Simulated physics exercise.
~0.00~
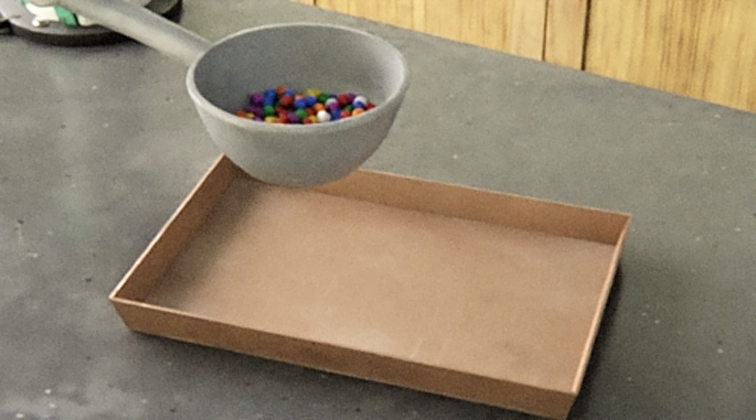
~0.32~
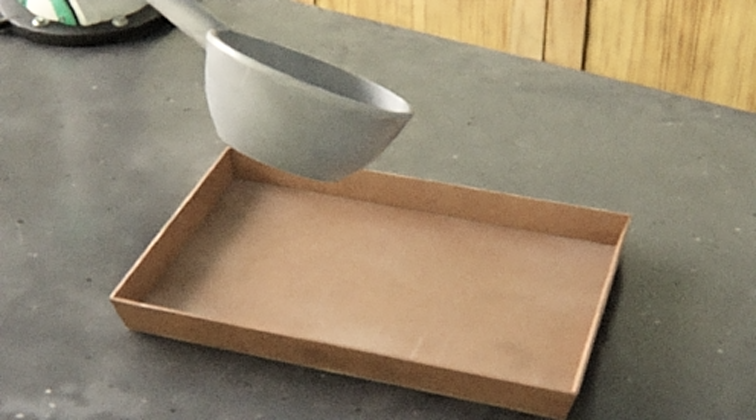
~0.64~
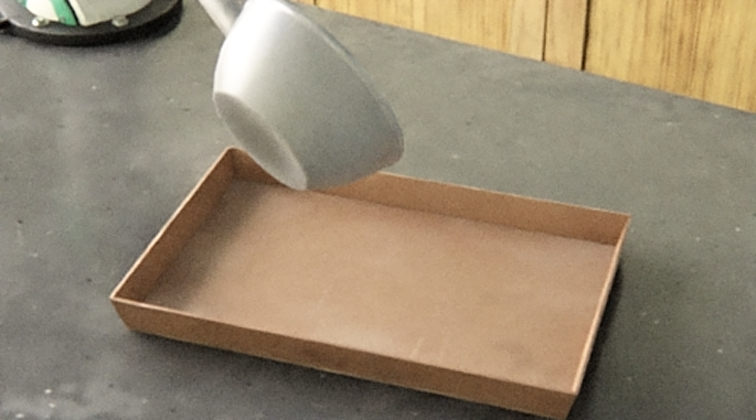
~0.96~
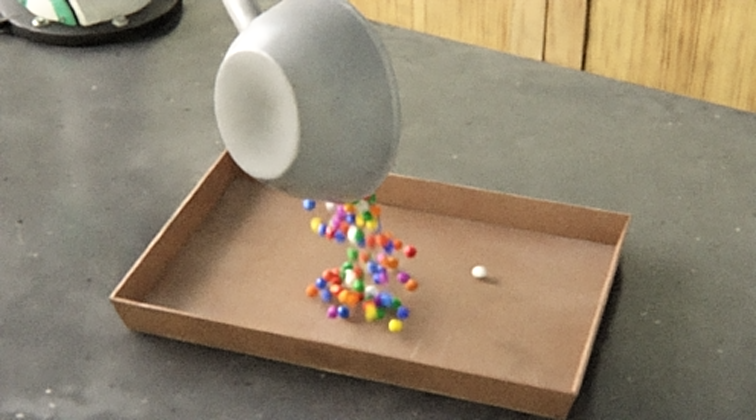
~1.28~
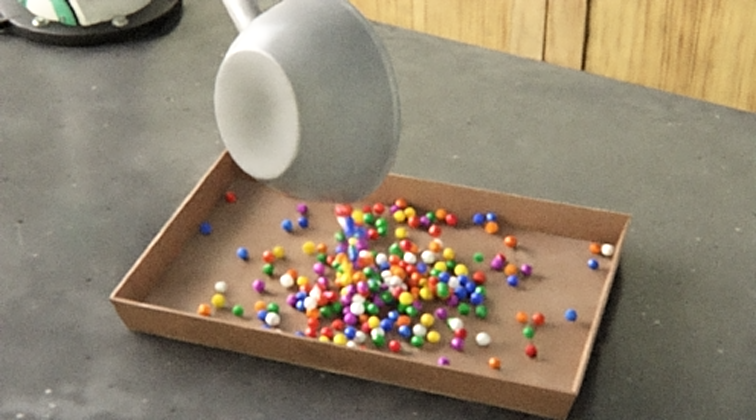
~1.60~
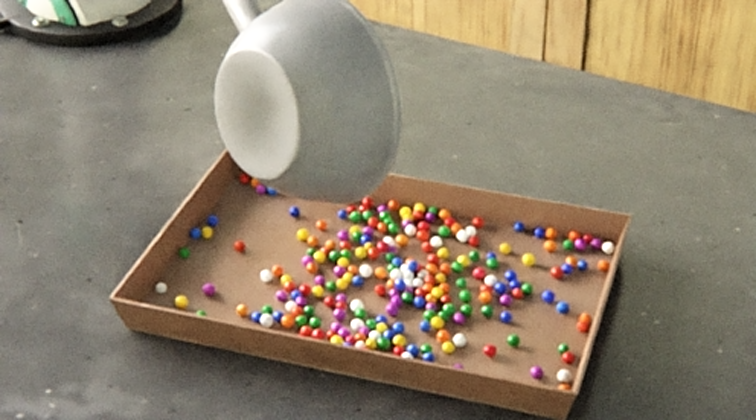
At first, a grey ladle holding small multicoloured plastic beads hangs upright above the back of an empty, shallow brown tray on a dark countertop. The ladle tips toward the right until the beads are hidden from view, and it keeps turning onto its side with the tray still empty. Then the beads spill from its rim in a colourful stream, with one white bead landing apart to the right. More pour down and scatter across the tray while the ladle stays tilted. Finally, the stream ends and the beads lie spread over the tray, thickest around the middle.
